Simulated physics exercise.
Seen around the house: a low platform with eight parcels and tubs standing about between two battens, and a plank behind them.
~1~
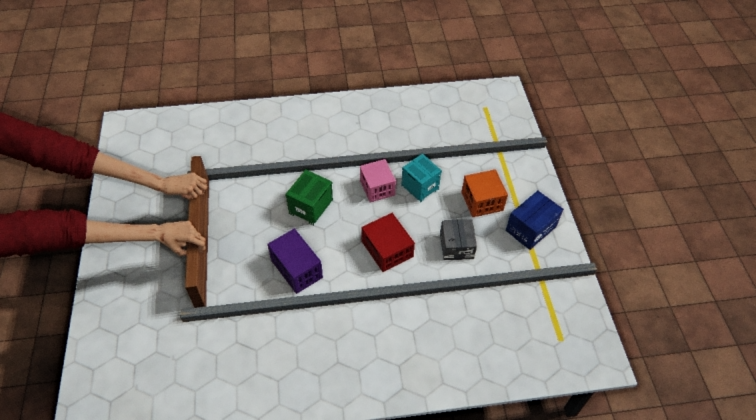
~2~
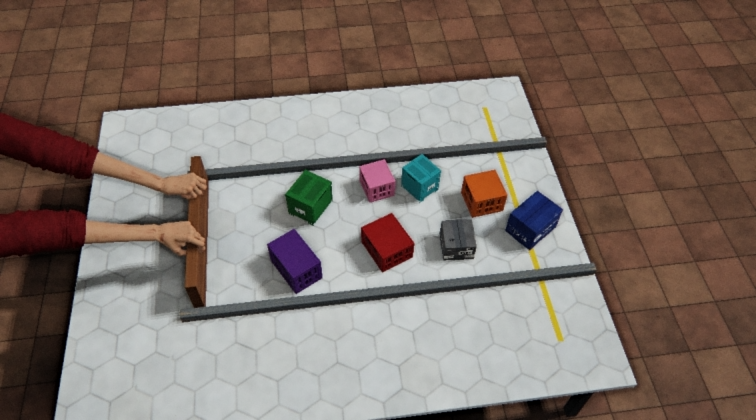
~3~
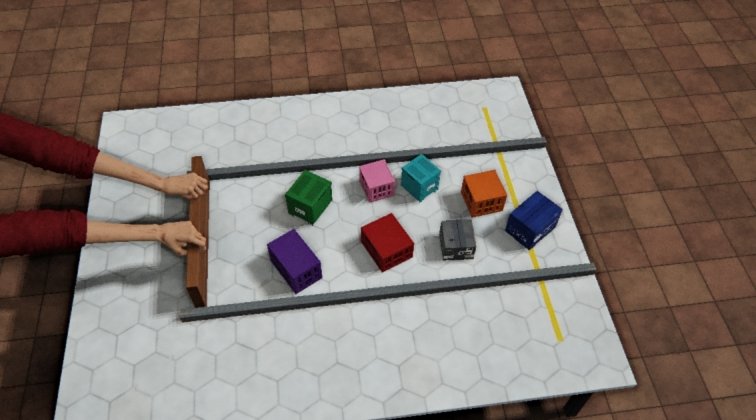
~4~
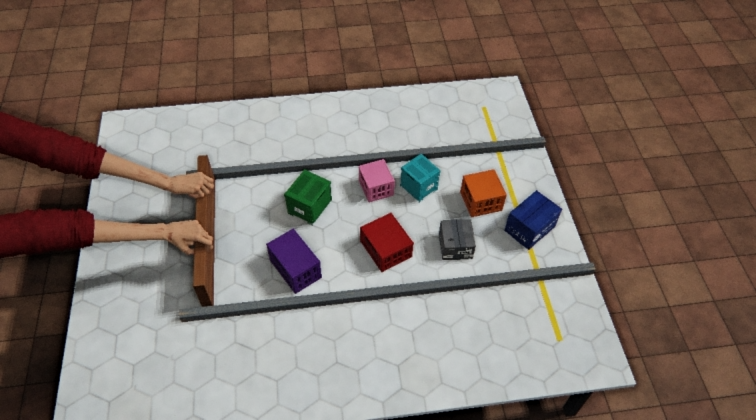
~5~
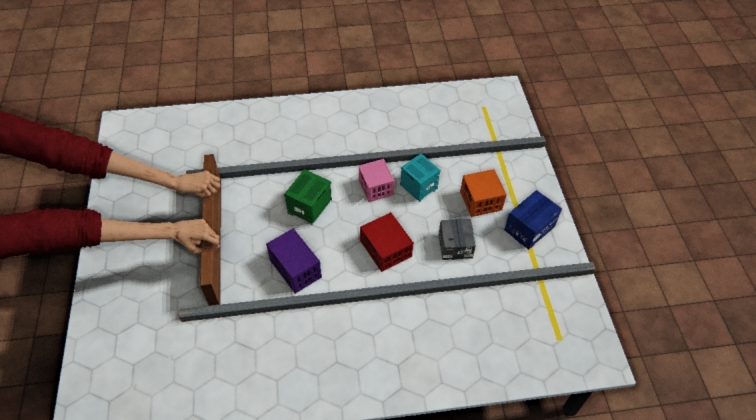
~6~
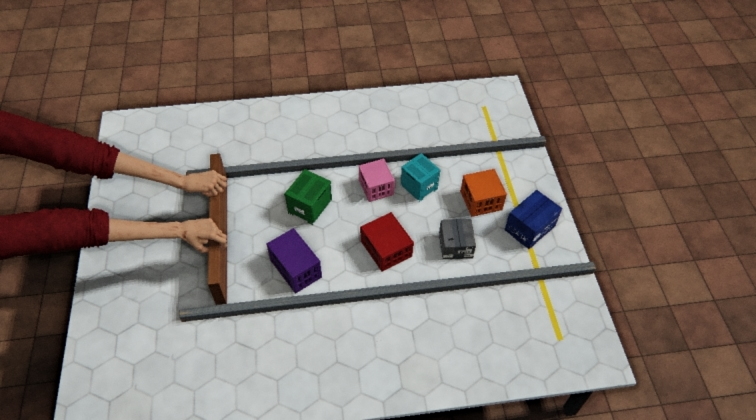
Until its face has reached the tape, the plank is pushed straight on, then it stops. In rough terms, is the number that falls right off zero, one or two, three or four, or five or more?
It is three or four.
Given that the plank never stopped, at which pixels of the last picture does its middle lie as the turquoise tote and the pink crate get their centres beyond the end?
The middle is at (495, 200) when it's the turquoise tote, and at (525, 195) when it's the pink crate.
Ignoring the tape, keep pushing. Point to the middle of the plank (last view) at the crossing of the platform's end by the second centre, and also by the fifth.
Pixels, in order: Around (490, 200), around (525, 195).
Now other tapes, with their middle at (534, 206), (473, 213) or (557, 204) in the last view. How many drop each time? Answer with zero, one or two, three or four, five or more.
Going through the places as listed, I'd say 5 or more, then 1 or 2, then five or over.
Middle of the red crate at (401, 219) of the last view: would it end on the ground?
It is safe.
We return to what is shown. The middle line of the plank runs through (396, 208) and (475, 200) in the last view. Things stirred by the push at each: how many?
At that stage 7; at the next, 8.
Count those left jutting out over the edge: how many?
The tally is 3.
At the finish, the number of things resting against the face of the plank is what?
The number is 2.
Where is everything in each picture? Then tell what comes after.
The first frame shows blue box (534, 220); orange crate (484, 193); grey parcel (458, 240); plank (198, 229); tape (518, 209).
The second frame shows orange crate (484, 194); plank (198, 230).
The third frame shows grey parcel (457, 240); pink crate (377, 181).
The fourth frame shows blue box (533, 220); purple crate (294, 261).
The fifth frame shows orange crate (483, 193); turquoise tote (420, 178).
The sixth frame shows blue box (533, 219); orange crate (483, 193); grey parcel (457, 239); plank (219, 227); tape (517, 208).
Soon after, none off yet; blue box at rest near (533, 219); orange crate at rest near (483, 193); grey parcel at rest near (457, 239).
After that, none off yet; blue box displaced a little near (549, 218); orange crate displaced about its own width near (515, 195); grey parcel displaced well along near (510, 233).
In the end, the number that fall off is three or four; gone, turquoise tote, grey parcel and blue box.
